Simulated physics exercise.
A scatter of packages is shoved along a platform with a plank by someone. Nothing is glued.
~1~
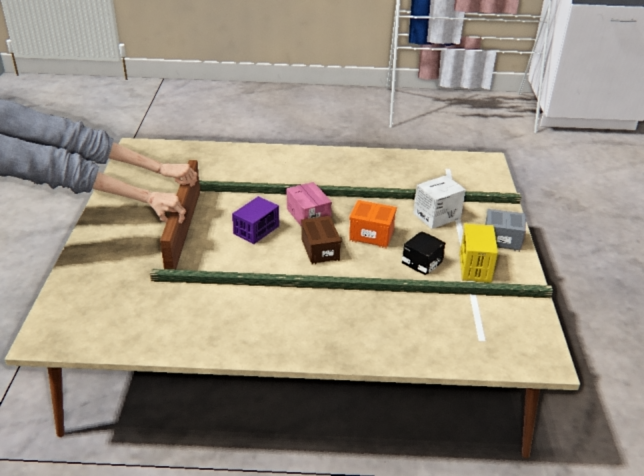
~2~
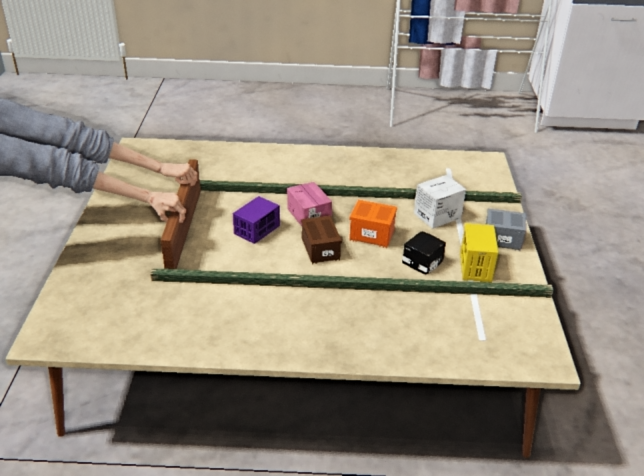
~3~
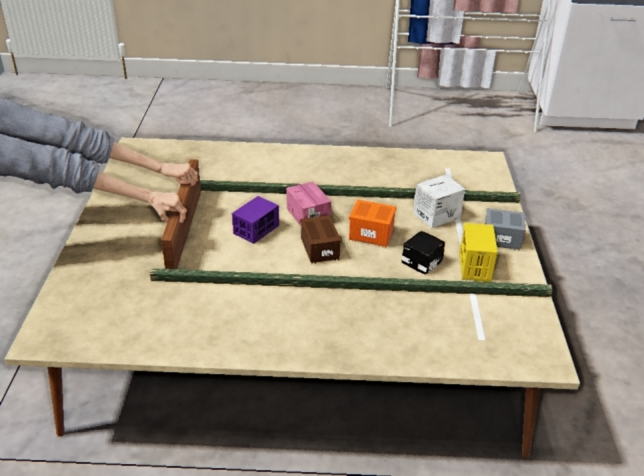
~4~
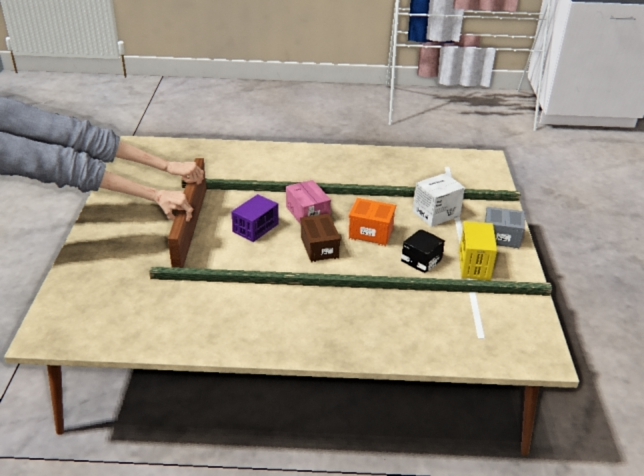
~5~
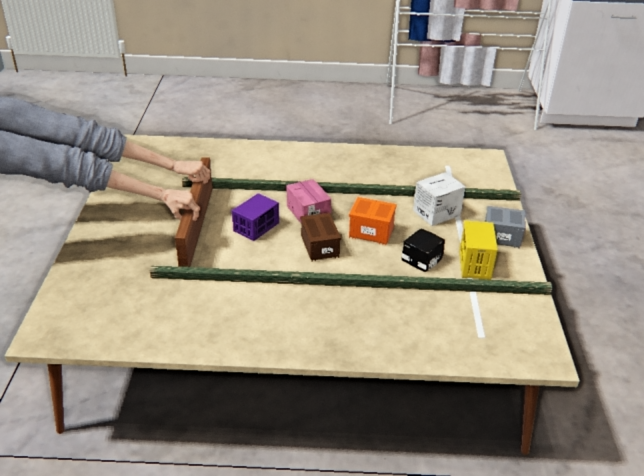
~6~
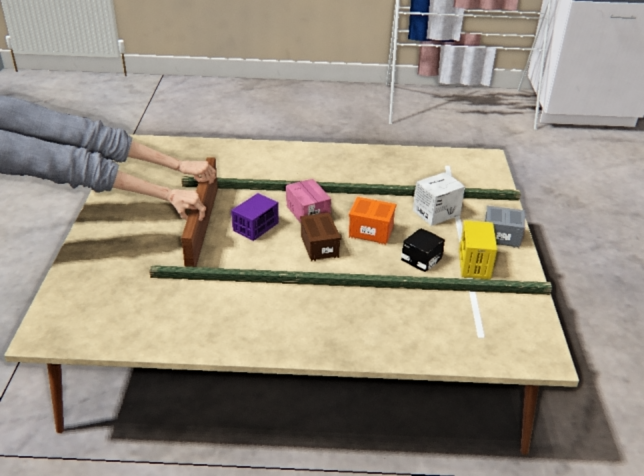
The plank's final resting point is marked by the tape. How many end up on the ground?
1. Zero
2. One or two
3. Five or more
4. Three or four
2, one or two.
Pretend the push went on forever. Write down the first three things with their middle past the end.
I'd say the grey tote leads, followed by the yellow crate, then the white box.
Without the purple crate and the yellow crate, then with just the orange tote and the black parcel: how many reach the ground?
It would be 1 and 0.
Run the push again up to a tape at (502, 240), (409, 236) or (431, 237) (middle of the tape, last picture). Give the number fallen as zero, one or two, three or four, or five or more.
5 or more; zero; zero.
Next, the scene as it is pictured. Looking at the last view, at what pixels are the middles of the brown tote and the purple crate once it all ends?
Listed as asked: First (493, 251), and then (475, 222).
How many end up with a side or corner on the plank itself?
I count 3 of them.
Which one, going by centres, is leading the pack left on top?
It's the yellow crate that ends nearest.
A little later, none off yet; grey tote at rest near (504, 227); yellow crate at rest near (477, 250); white box at rest near (438, 199).
Next, none off yet; grey tote at rest near (504, 227); yellow crate at rest near (477, 250); white box shifted a little near (446, 197).
When it is over, the number that fall off is one or two; down, grey tote.
